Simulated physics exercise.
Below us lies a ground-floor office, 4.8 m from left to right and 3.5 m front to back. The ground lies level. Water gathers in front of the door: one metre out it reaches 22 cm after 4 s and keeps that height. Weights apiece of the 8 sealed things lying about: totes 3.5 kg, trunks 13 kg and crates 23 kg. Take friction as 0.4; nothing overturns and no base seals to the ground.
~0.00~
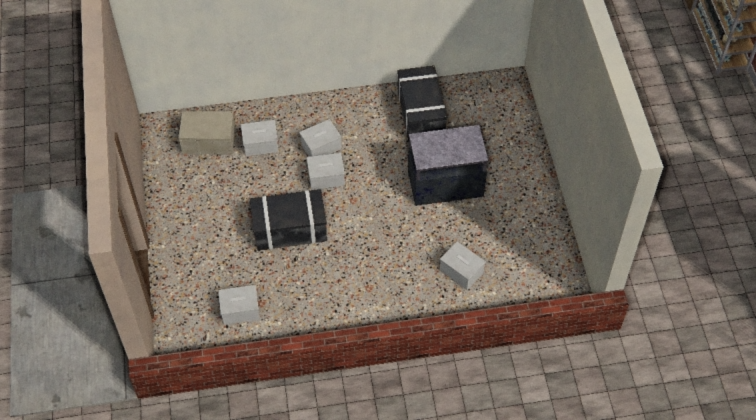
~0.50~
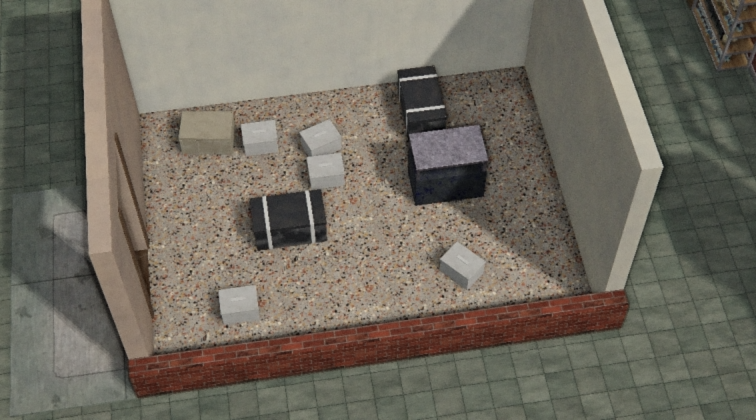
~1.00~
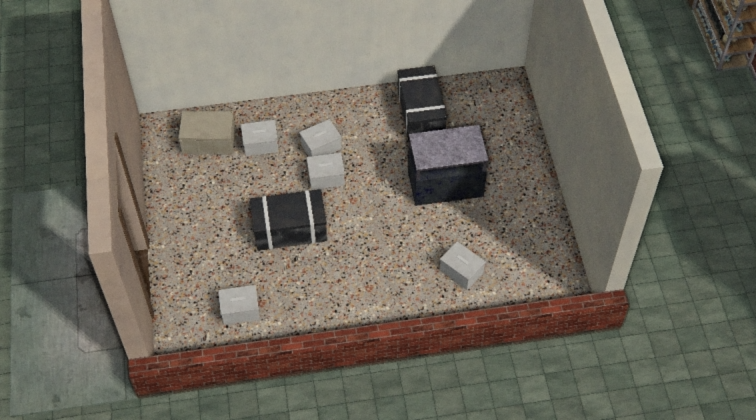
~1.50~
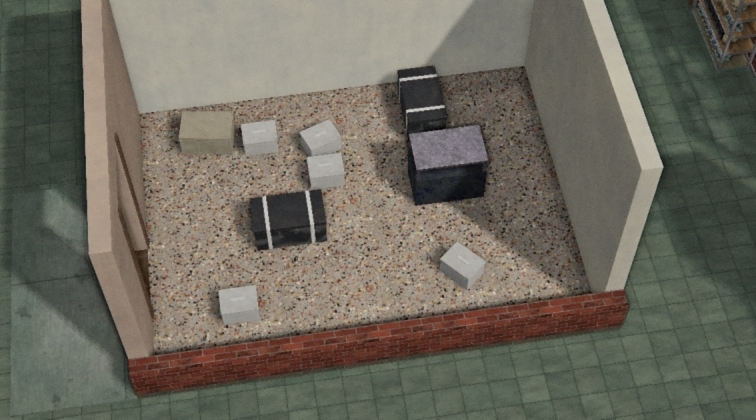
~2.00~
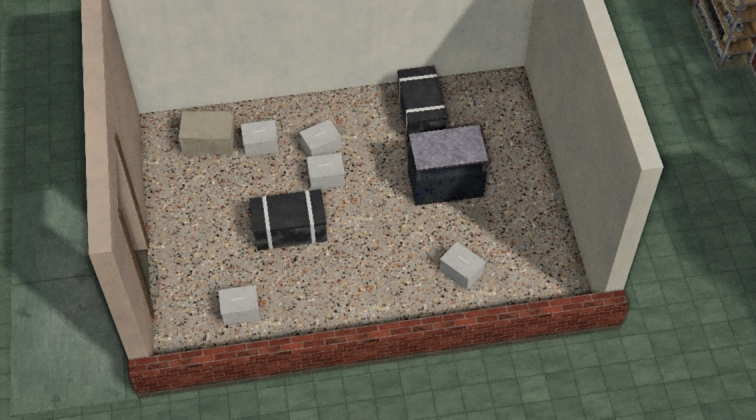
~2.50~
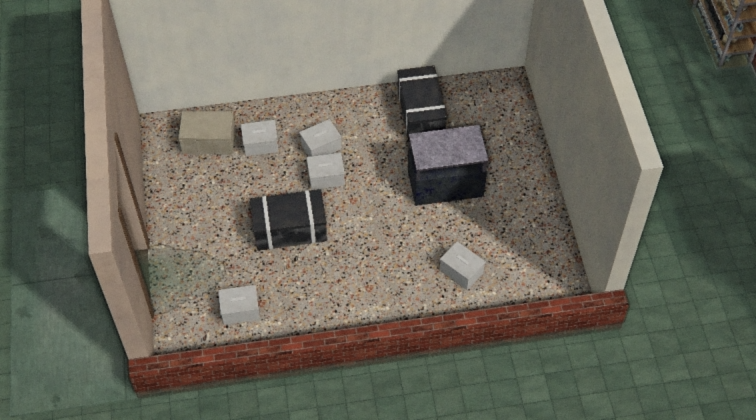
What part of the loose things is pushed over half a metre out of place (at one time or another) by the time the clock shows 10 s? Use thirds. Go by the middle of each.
Share: At least two thirds.
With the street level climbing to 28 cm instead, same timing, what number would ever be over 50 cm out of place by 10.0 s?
Then 7.
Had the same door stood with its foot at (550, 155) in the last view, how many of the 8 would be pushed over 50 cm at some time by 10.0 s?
Then 5.
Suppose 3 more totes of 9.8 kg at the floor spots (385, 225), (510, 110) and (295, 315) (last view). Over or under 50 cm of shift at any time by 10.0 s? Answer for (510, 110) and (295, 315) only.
In turn: Under, over.
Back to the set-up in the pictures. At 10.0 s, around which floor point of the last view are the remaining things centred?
Around (404, 154).
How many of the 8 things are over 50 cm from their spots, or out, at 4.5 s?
I count 1.
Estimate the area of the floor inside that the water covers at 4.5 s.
Roughly 6.5 m2.
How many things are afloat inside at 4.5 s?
I count 0.
After 3.5 s 0 of 8 are over 50 cm from their spots; 0 afloat.
After 4.5 s 1 of 8 are over 50 cm from their spots; 0 afloat.
After 7.0 s 5 of 8 are over 50 cm from their spots; 5 afloat.
After 10.0 s 7 of 8 are over 50 cm from their spots, and 7 have been at some point; 6 afloat.
